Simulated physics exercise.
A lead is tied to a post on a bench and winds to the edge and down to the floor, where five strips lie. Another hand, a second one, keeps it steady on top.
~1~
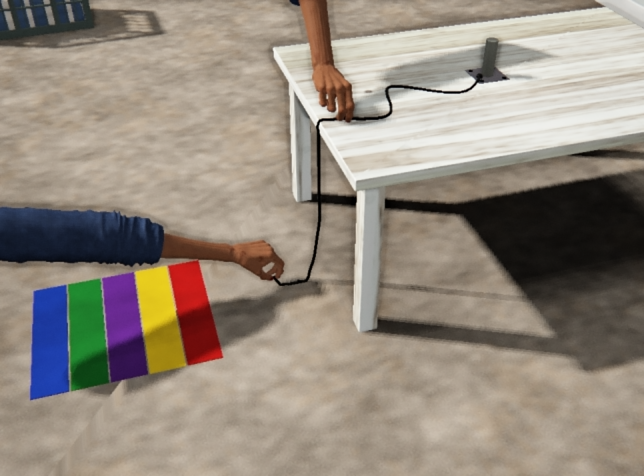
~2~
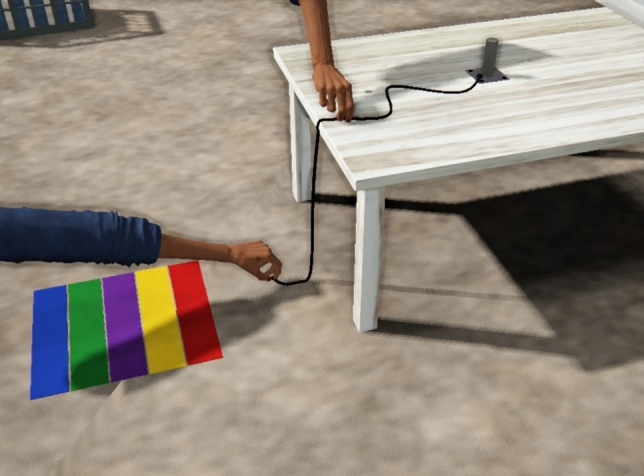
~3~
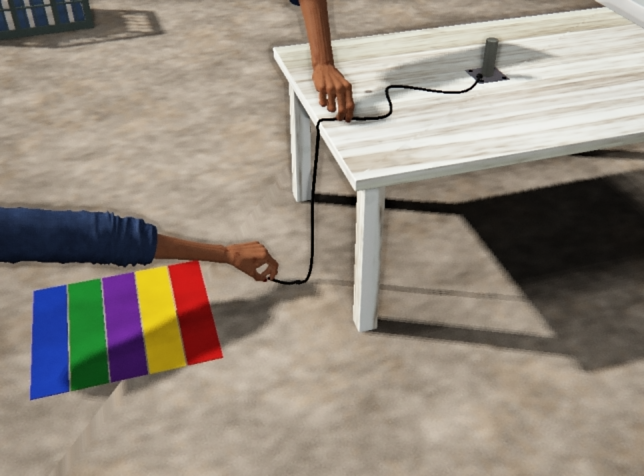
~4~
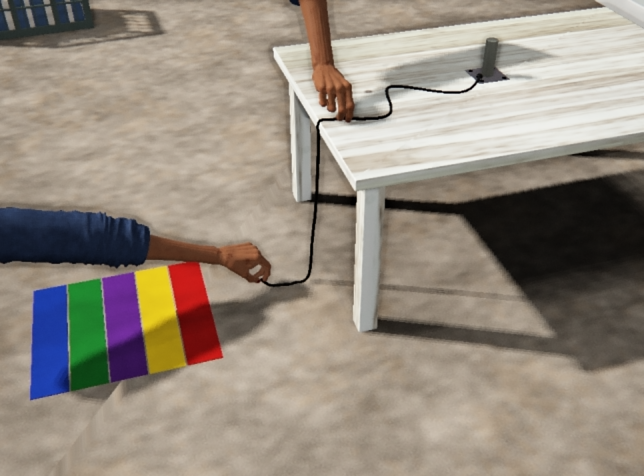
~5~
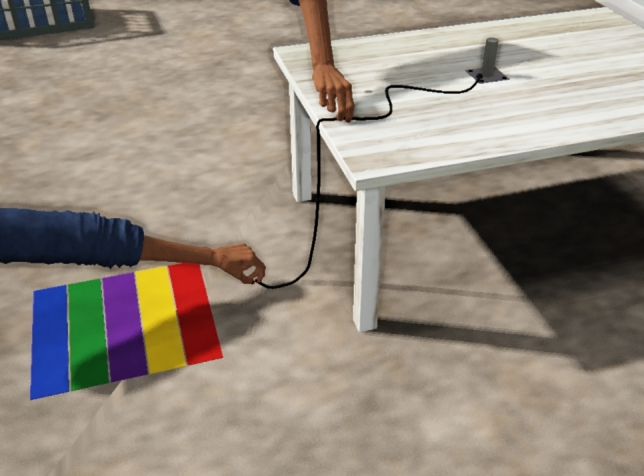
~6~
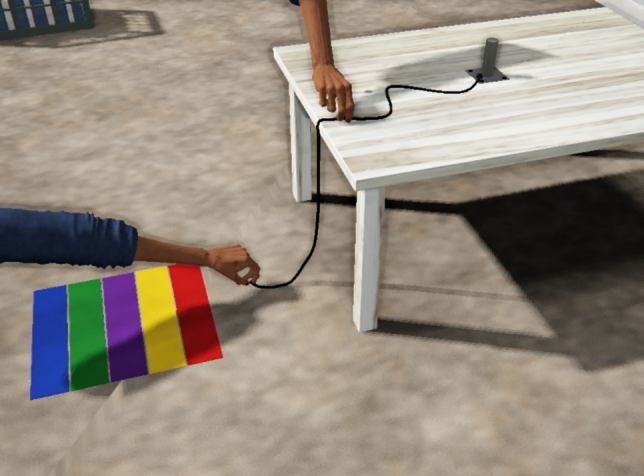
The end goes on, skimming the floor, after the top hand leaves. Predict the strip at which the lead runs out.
I would say the green strip.
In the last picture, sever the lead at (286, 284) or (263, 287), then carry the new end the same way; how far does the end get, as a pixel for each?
Taking them in turn, near (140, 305) and near (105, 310).
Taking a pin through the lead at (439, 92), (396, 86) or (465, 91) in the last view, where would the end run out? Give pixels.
That would be (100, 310) for the first, (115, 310) for the second and (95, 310) for the third.
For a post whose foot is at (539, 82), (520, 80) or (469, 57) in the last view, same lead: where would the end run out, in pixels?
Close to (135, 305), (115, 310) and (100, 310) in that order.
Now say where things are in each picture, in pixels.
End (274, 277); red (201, 342); yellow (165, 349); purple (127, 357); green (89, 365); blue (49, 374), in the first frame.
End (272, 277); lead through (468, 90) (393, 86) (383, 117) (317, 140) (312, 208) (311, 267), in the second frame.
End (268, 278), in the third frame.
End (261, 279); lead through (468, 90) (393, 86) (383, 117) (319, 140) (316, 207) (310, 267), in the fourth frame.
End (256, 280), in the fifth frame.
End (250, 281); lead through (468, 90) (393, 86) (383, 117) (319, 140) (318, 207) (303, 266), in the sixth frame.
Early on, end near (142, 303); over yellow.
Midway, end near (106, 310); over purple.
At the end of the slack, end near (84, 314); over green. It gets as far as the green strip.
